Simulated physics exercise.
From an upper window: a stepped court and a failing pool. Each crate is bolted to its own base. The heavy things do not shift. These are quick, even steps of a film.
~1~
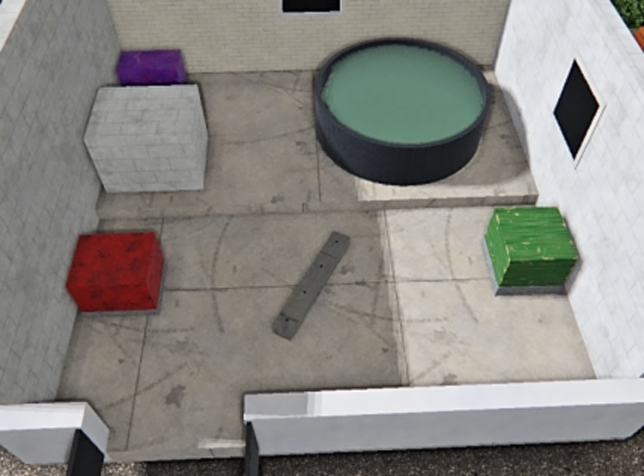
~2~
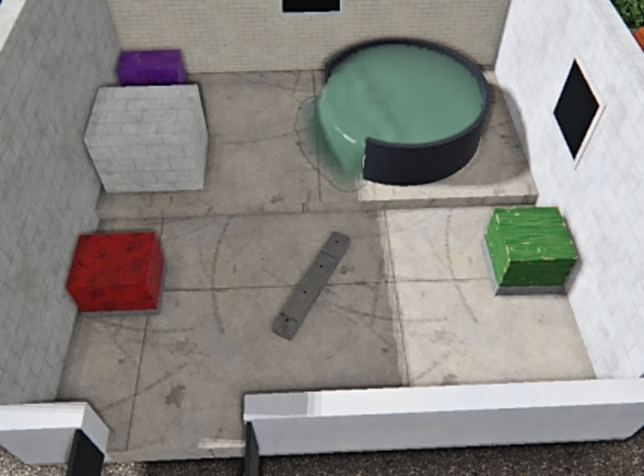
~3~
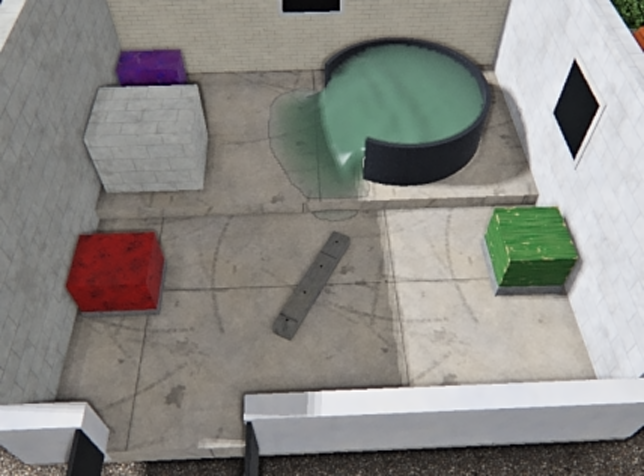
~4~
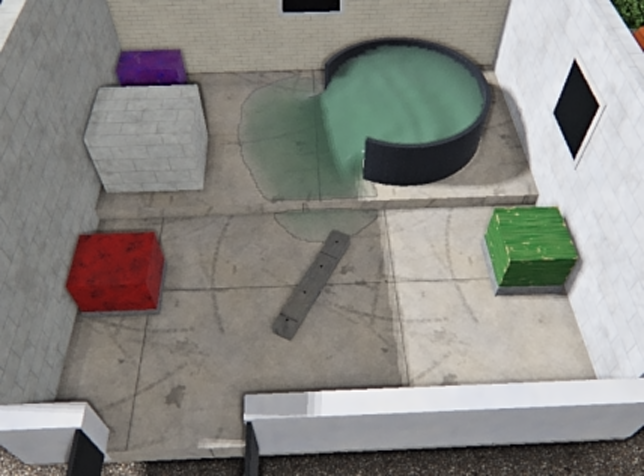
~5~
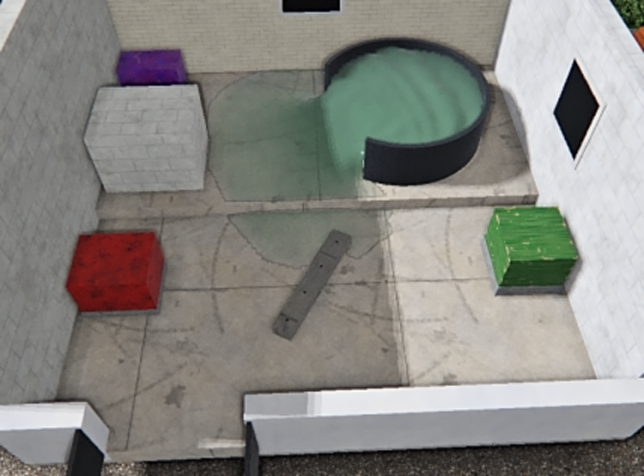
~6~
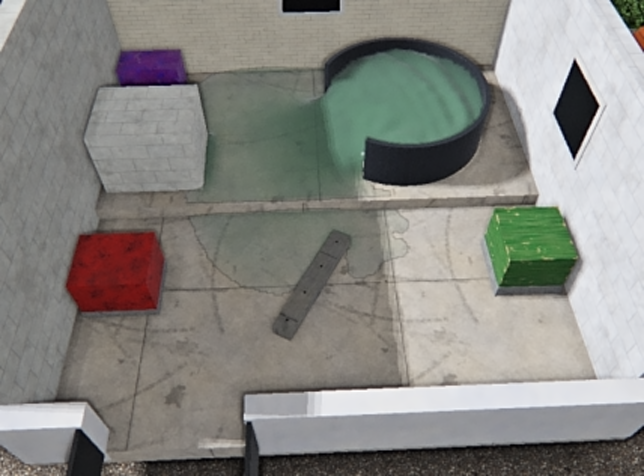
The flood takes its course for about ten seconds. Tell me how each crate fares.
One by one: The purple crate gets wet; the green crate stays dry; the red crate gets wet.
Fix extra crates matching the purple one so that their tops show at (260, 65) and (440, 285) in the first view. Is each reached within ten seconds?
One after the other: Ends up wet, escapes it.
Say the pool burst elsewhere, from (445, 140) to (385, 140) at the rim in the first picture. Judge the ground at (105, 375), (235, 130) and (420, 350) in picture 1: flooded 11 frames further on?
As listed: Dry, dry, flooded.
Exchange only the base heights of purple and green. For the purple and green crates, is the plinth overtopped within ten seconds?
Purple crate is wetted, green crate keeps dry.
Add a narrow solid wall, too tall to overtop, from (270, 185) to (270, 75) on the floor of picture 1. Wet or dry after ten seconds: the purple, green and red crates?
Purple escapes it; green is spared; red ends up wet.
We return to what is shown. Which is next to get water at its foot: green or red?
That is the red one.
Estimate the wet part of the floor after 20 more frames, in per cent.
Roughly 60 per cent.
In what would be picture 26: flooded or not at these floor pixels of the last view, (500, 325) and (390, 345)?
One after the other: Free of water, free of water.
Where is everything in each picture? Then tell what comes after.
In the first picture, the round tank at (402, 92) is whole and still.
In the second picture, the front is at (361, 184), out from the gap at (324, 132).
In the third picture, the front is at (301, 91), out from the gap at (324, 134).
In the fourth picture, the front is at (315, 237), out from the gap at (324, 135).
In the fifth picture, the front is at (274, 256), out from the gap at (324, 135).
In the sixth picture, water pours out at (324, 135) and has run to (278, 288).
A moment on, water covers 45 % of the floor; the purple crate water round its plinth, the green crate not reached, the red crate water round its plinth.
Next, water covers 50 % of the floor; the purple crate water round its plinth, the green crate not reached, the red crate water round its plinth.
Then, water covers 60 % of the floor; the purple crate water round its plinth, the green crate not reached, the red crate water round its plinth.
Later, water covers 80 % of the floor; the purple crate water round its plinth, the green crate water round its plinth, the red crate water round its plinth.
In the end, water covers 95 % of the floor; the purple crate was topped, the green crate stayed above the water, the red crate was topped.
